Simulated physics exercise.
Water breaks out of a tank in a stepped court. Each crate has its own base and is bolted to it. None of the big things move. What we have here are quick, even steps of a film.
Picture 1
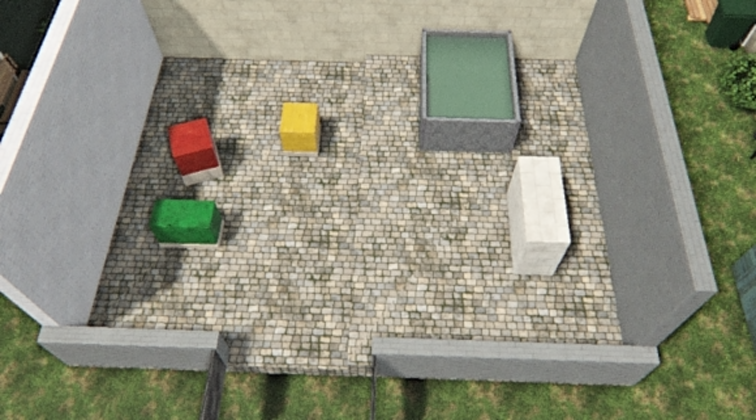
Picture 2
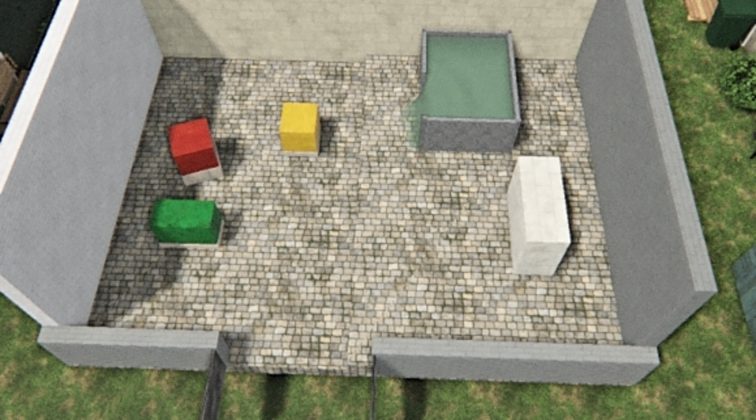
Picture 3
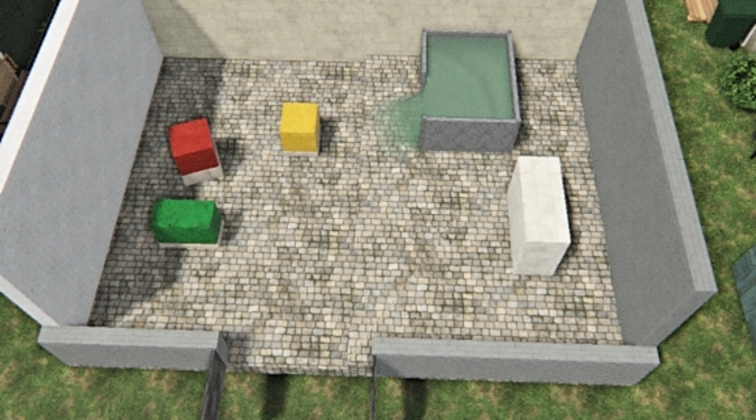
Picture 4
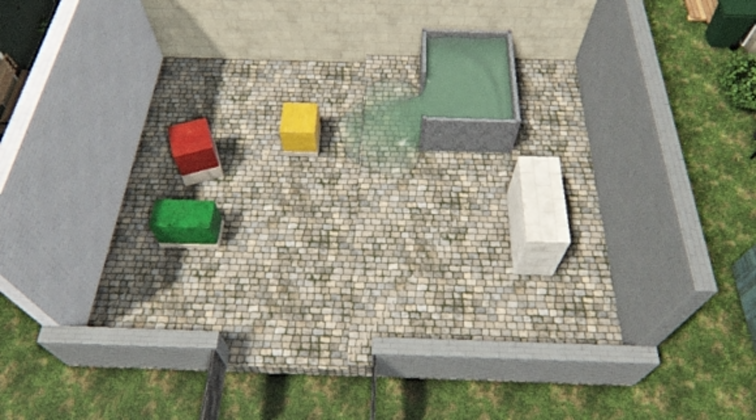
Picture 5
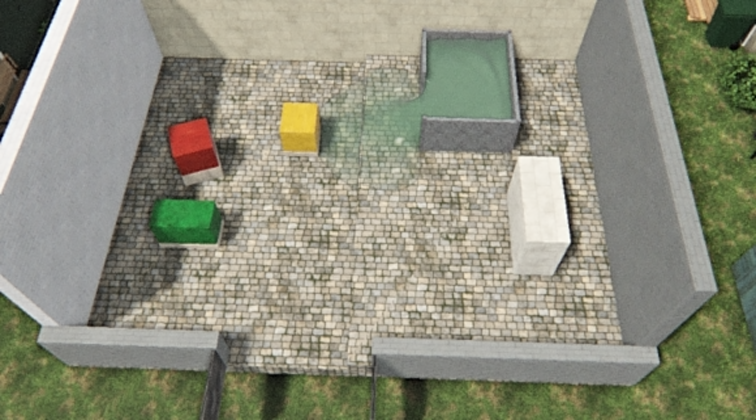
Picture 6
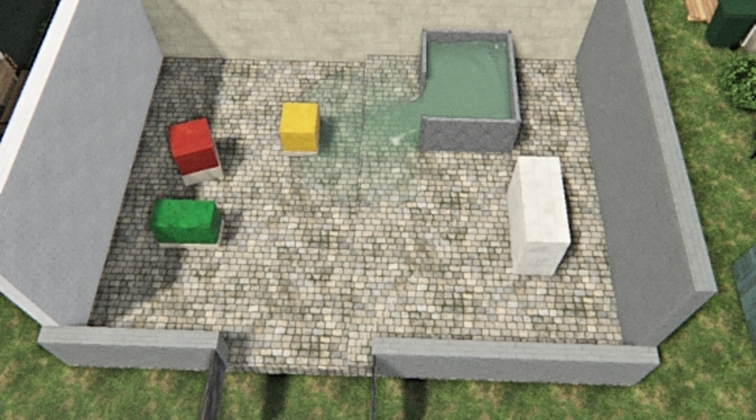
A walled court paved in pale cobbles, with grass outside, is seen from high above by a still camera. A grey open tank of green water stands at the upper right above a tall white block, with a yellow block left of centre and red and green ones at the far left. Water pours from the tank's left side and spreads thinly leftward across the paving, reaching the yellow block and fanning out.
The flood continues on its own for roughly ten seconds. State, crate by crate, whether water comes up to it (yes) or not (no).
Green crate - yes; yellow crate - yes; red crate - no.
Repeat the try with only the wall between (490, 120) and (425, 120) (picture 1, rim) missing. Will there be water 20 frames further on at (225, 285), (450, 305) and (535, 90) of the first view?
In turn: Awash, covered, not flooded.
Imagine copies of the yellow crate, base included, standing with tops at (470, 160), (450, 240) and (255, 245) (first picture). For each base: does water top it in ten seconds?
Going in order, the first crate remains untouched, the second remains untouched, while the third gets reached.
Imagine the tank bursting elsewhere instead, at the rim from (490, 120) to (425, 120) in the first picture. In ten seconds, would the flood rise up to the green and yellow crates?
As I see it, green stays clear and yellow stays clear.
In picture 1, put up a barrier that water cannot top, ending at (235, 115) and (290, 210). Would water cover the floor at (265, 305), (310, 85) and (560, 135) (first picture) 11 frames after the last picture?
As listed: Covered, flooded, clear.
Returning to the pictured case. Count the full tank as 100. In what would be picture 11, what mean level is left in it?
Close to 60 in a hundred.
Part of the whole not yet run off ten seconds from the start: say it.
I'd say roughly 80 percent.
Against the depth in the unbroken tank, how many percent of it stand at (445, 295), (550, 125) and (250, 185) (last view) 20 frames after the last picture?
In order: Roughly 0, 0 and 2 in a hundred.
A moment on, water covers 30 % of the floor; the green crate water round its plinth, the yellow crate water round its plinth, the red crate water round its plinth.
Next, water covers 45 % of the floor; the green crate water round its plinth, the yellow crate water round its plinth, the red crate water round its plinth.
Then, water covers 50 % of the floor; the green crate water round its plinth, the yellow crate water round its plinth, the red crate water round its plinth.
Later, water covers 60 % of the floor; the green crate water round its plinth, the yellow crate water round its plinth, the red crate water round its plinth.
In the end, water covers 55 % of the floor; the green crate was topped, the yellow crate was topped, the red crate stayed above the water.
